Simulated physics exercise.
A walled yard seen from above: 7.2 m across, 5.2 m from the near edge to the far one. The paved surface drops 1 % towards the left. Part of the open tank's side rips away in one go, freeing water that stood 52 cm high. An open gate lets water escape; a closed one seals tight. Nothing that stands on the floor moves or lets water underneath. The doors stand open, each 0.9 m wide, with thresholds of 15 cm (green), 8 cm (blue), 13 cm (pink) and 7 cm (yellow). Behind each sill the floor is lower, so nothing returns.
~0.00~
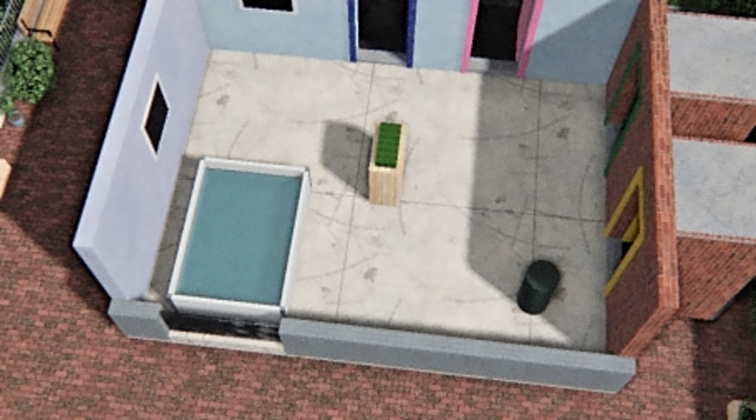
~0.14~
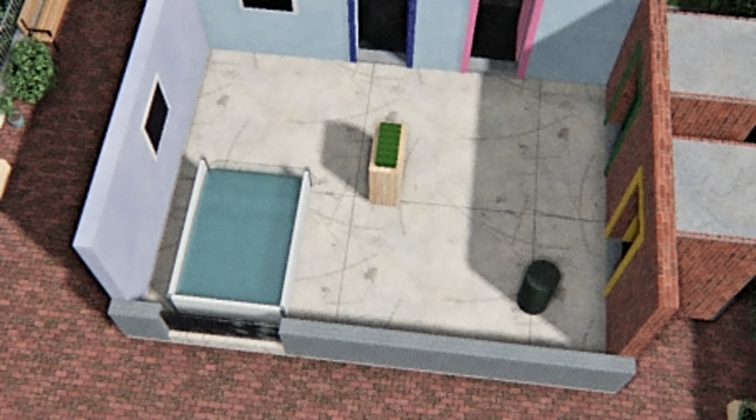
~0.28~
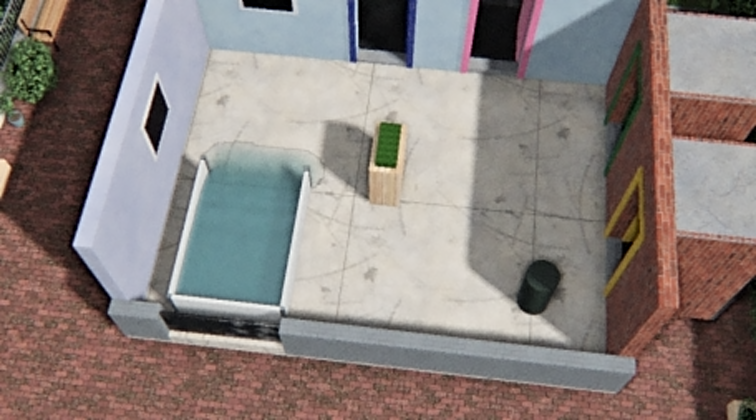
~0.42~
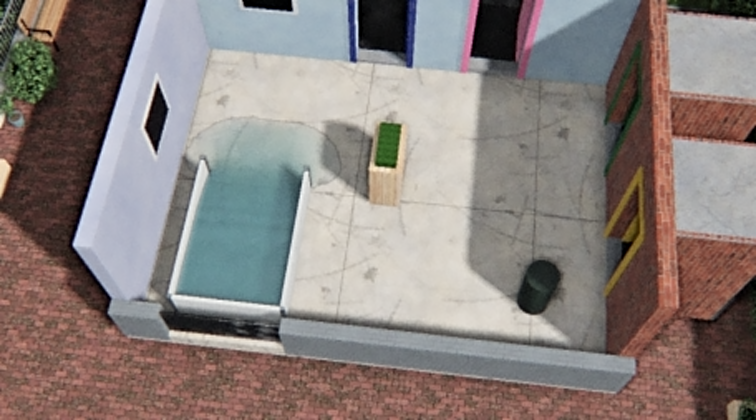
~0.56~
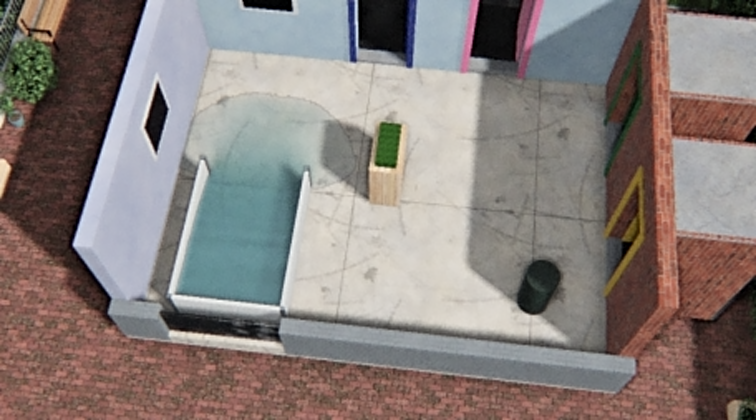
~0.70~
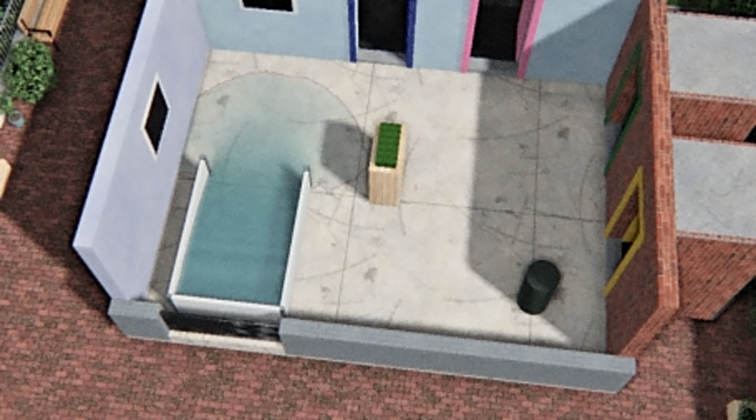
Water pouring from the far side of an open tank and spreading across the pale paved floor of a walled yard.
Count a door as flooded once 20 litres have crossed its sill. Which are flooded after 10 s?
Within that time: At the green door it keeps below the limit; at the blue door it exceeds the limit; at the pink door it keeps below the limit; at the yellow door it stays under the limit.
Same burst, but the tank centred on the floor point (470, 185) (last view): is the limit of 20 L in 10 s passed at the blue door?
Against that limit: Blue over.
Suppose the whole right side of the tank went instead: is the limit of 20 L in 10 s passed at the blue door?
Against that limit: Blue under.
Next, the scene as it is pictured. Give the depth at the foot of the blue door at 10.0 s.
Roughly 5.0 cm deep.
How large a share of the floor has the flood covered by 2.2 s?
About 30 per cent.
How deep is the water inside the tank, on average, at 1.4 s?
About 32 cm.
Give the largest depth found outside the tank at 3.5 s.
Roughly 24 cm.
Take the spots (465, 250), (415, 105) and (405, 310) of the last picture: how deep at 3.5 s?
Roughly 0, 10 and 0 cm, in turn.
After 1.4 s water covers 25 % of the floor and is deepest (34 cm) near (210, 49); green door not reached, blue door not reached, pink door not reached, yellow door not reached.
After 2.2 s water covers 30 % of the floor and is deepest (38 cm) near (212, 82); green door not reached, blue door 15 cm at the sill, 5 L in, pink door not reached, yellow door not reached.
After 3.5 s water covers 40 % of the floor and is deepest (24 cm) near (210, 49); green door not reached, blue door 14 cm at the sill, 32 L in, pink door 6 cm at the sill, 0 L in, yellow door not reached.
After 6.0 s water covers 70 % of the floor and is deepest (18 cm) near (142, 317); green door 11 cm at the sill, 0 L in, blue door 8 cm at the sill, 48 L in, pink door 5 cm at the sill, 0 L in, yellow door 6 cm at the sill, 0 L in.
After 10.0 s water covers 95 % of the floor and is deepest (10 cm) near (185, 150); green door 5 cm at the sill, 0 L in, blue door 5 cm at the sill, 49 L in, pink door 7 cm at the sill, 0 L in, yellow door 3 cm at the sill, 0 L in.
